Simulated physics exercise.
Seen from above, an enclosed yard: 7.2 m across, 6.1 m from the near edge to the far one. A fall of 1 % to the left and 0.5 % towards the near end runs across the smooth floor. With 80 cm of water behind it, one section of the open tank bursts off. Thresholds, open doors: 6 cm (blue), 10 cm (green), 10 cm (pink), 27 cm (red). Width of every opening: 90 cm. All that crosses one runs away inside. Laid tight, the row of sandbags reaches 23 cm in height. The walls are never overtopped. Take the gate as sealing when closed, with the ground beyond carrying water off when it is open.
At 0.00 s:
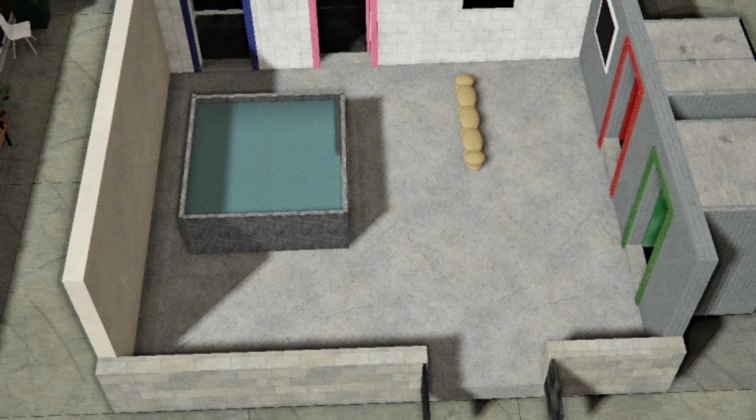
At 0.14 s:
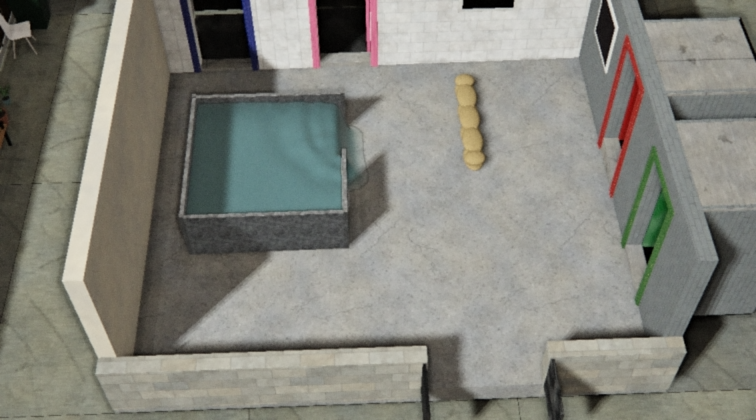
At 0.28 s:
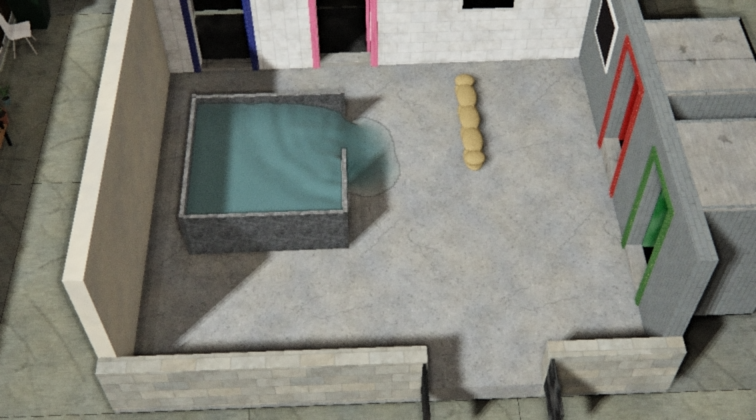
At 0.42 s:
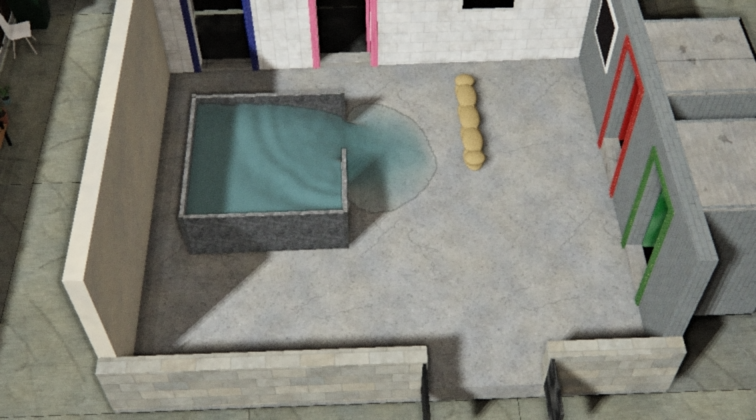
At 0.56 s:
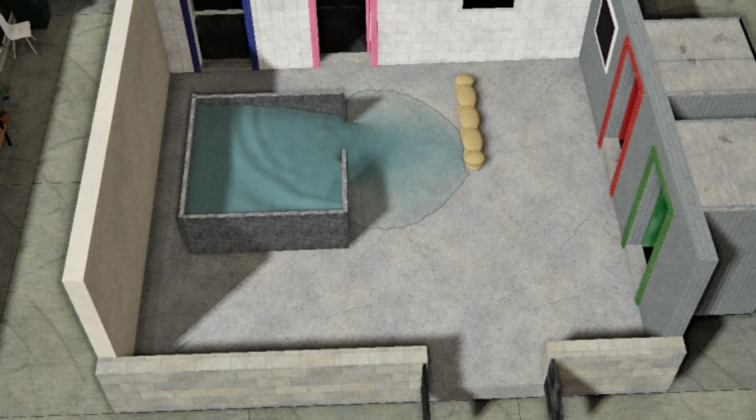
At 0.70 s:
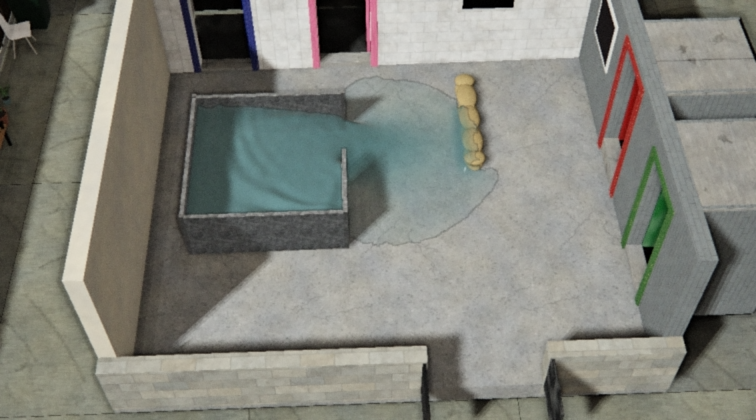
Water pouring through a gap in an open tank's right side, fanning across a walled yard, meeting sandbags and rounding their near end.
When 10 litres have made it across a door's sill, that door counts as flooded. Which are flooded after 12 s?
One by one: At the blue door the inflow will break the limit. At the green door the inflow will break the limit. At the pink door the inflow will remain within the limit. At the red door the inflow will remain within the limit.
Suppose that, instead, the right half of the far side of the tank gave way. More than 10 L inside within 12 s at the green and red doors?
Result: Green limit not passed, red limit not passed.
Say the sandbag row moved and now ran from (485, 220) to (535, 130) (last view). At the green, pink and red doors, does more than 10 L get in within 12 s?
Moved that way: Green holds, pink holds, red holds.
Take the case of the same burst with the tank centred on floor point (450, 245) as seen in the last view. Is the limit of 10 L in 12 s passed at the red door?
After that, the red door ends up outside the limit.
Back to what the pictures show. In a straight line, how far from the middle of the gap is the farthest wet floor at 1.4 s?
4.2 m.
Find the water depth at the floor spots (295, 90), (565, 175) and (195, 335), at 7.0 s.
Roughly 4, 7 and 4 cm, in turn.
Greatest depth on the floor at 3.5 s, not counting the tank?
Max around 30 cm.
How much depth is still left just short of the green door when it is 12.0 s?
Some 6.0 centimetres of depth.
After 1.4 s water covers 30 % of the floor and is deepest (42 cm) near (457, 145); blue door not reached, green door not reached, pink door 2 cm at the sill, 0 L in, red door not reached.
After 2.2 s water covers 45 % of the floor and is deepest (40 cm) near (448, 68); blue door not reached, green door 17 cm at the sill, 4 L in, pink door 5 cm at the sill, 0 L in, red door 12 cm at the sill, 0 L in.
After 3.5 s water covers 60 % of the floor and is deepest (30 cm) near (640, 364); blue door 4 cm at the sill, 0 L in, green door 15 cm at the sill, 32 L in, pink door 8 cm at the sill, 0 L in, red door 14 cm at the sill, 0 L in.
After 7.0 s water covers 90 % of the floor and is deepest (20 cm) near (419, 373); blue door 7 cm at the sill, 6 L in, green door 12 cm at the sill, 57 L in, pink door 9 cm at the sill, 3 L in, red door 4 cm at the sill, 0 L in.
After 12.0 s water covers 95 % of the floor and is deepest (18 cm) near (288, 378); blue door 10 cm at the sill, 65 L in, green door 6 cm at the sill, 70 L in, pink door 5 cm at the sill, 3 L in, red door 5 cm at the sill, 0 L in.
